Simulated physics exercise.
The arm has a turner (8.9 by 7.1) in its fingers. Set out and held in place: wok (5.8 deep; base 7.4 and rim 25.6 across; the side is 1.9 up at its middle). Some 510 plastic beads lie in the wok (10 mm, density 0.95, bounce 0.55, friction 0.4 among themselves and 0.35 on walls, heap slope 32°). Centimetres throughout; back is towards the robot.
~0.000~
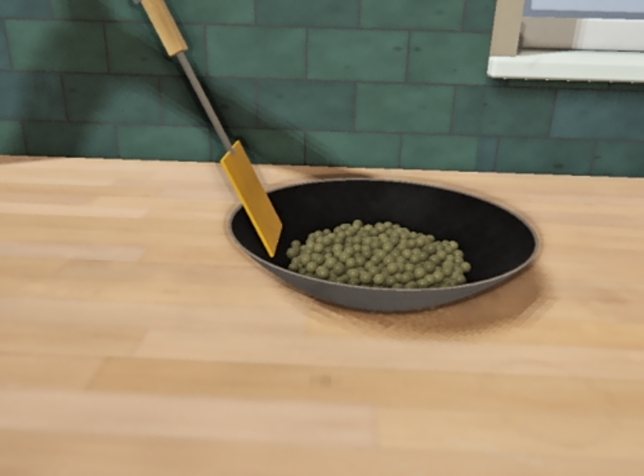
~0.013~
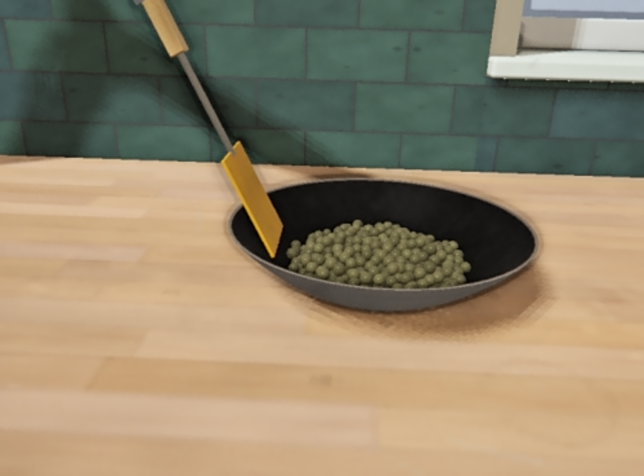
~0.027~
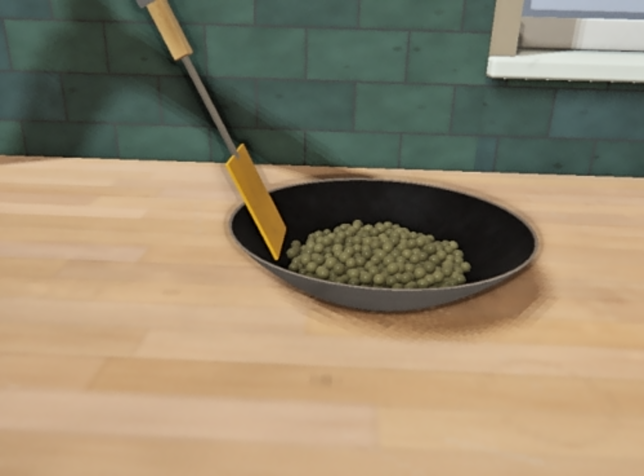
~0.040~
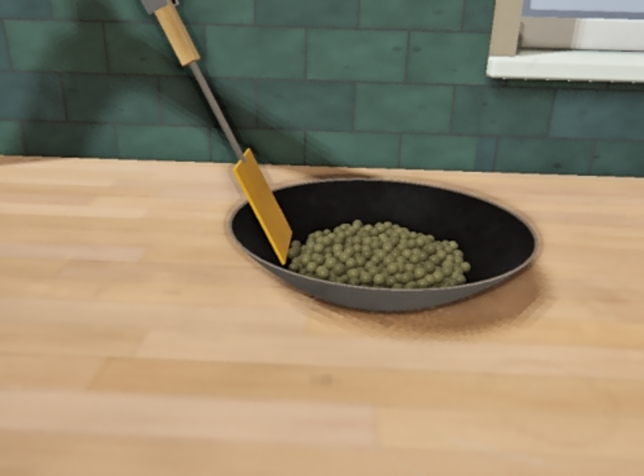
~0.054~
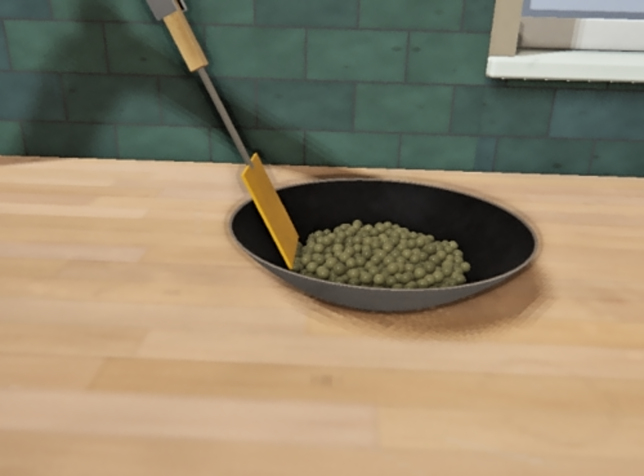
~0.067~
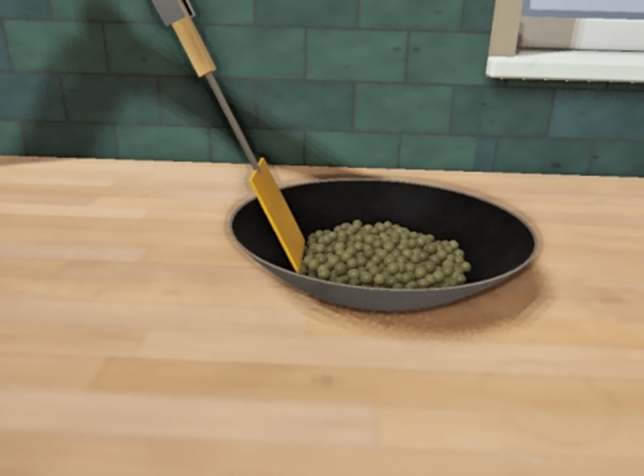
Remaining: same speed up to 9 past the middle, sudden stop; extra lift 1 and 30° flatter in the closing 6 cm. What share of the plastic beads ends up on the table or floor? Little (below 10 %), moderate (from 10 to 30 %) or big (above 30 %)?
Share on the table or floor: Moderate (from 10 to 30 %).
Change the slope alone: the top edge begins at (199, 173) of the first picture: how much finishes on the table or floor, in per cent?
About 10 per cent.
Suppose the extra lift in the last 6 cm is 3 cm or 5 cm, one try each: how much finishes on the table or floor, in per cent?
About 15 and 10 per cent.
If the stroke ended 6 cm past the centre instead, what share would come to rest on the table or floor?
It would be near 0 per cent.
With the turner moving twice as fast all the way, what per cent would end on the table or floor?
Then about 40 per cent.
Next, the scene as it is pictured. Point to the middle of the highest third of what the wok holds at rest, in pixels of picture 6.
Near (482, 241).
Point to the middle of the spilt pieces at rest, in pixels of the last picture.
Near (577, 280).
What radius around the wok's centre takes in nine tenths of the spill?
Roughly 30 cm.
By 0.20 s, sloping 64°, highest piece 5 above the table; 506 in the wok.
By 0.33 s, sloping 54°, highest piece 9 above the table; 504 in the wok, 2 on the blade or in flight.
By 0.59 s, sloping 34°, highest piece 7 above the table; 419 in the wok, 82 on the table or floor, 5 on the blade or in flight.
By 1.64 s, sloping 34°, highest piece 7 above the table; 419 in the wok, 87 on the table or floor.
Final count, 419 in the wok, 87 on the table or floor. That is 17 % on the table or floor.
